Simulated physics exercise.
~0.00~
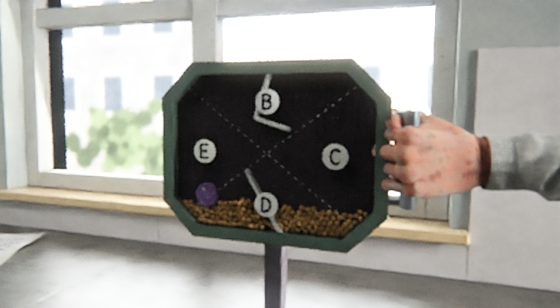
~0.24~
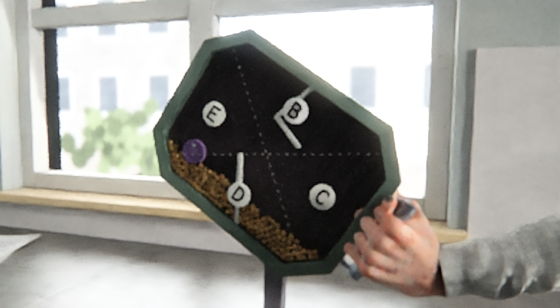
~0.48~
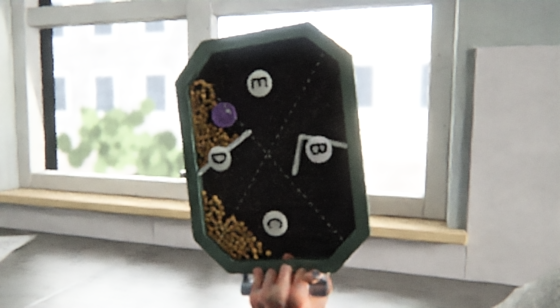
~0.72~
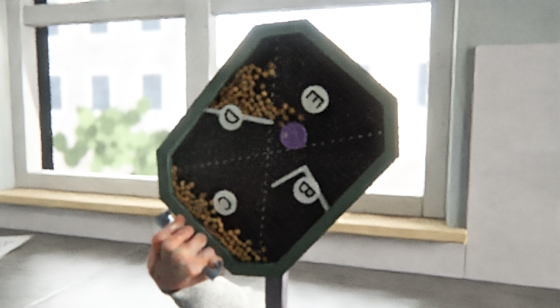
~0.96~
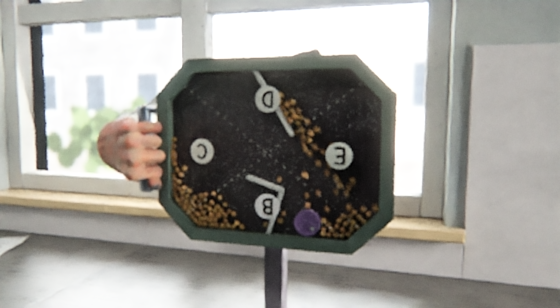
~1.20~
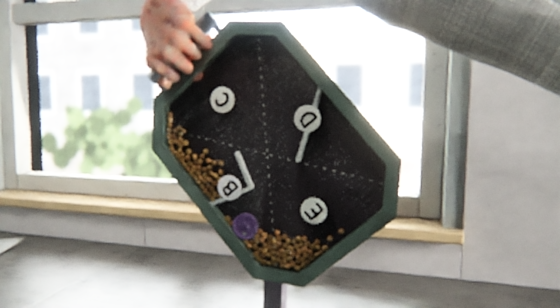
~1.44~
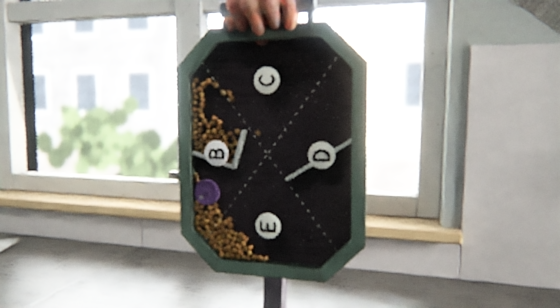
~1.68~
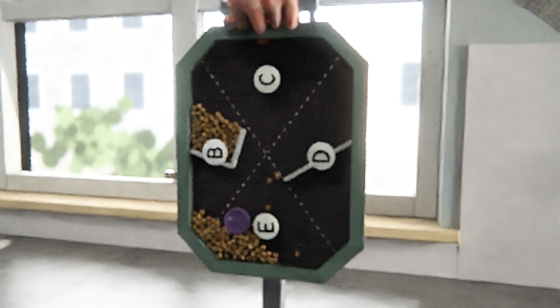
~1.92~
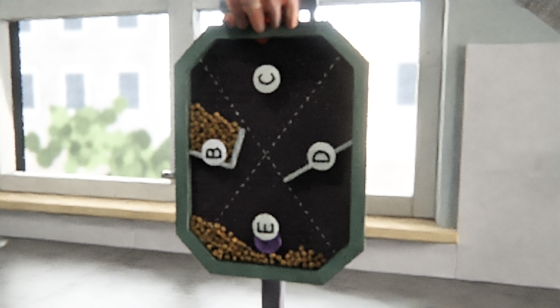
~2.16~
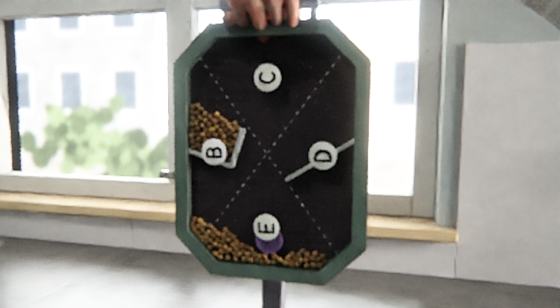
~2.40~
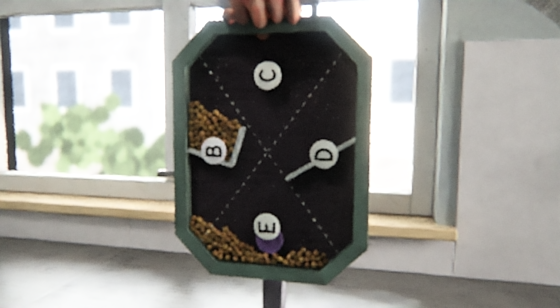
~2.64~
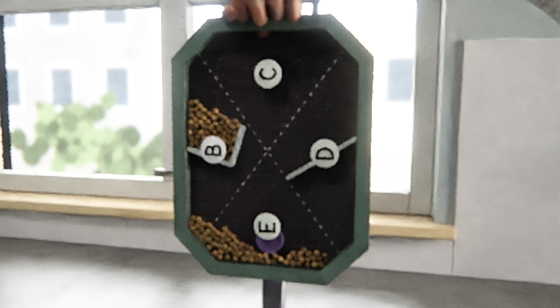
In front of a bright window with a wooden sill, seen from the front with a slight sideways drift, a hand grips a flat, dark box with a green, eight-sided rim. Small brown beads line its bottom, with a purple disc at the left, among pale bars and wedges lettered B, C, D and E. The hand turns the box clockwise, carrying beads up the left side before they spill rightward past D. The disc tumbles through E and reaches B as turning continues. The box stops upright, three-quarters round; beads settle in B and E, the disc resting in E.
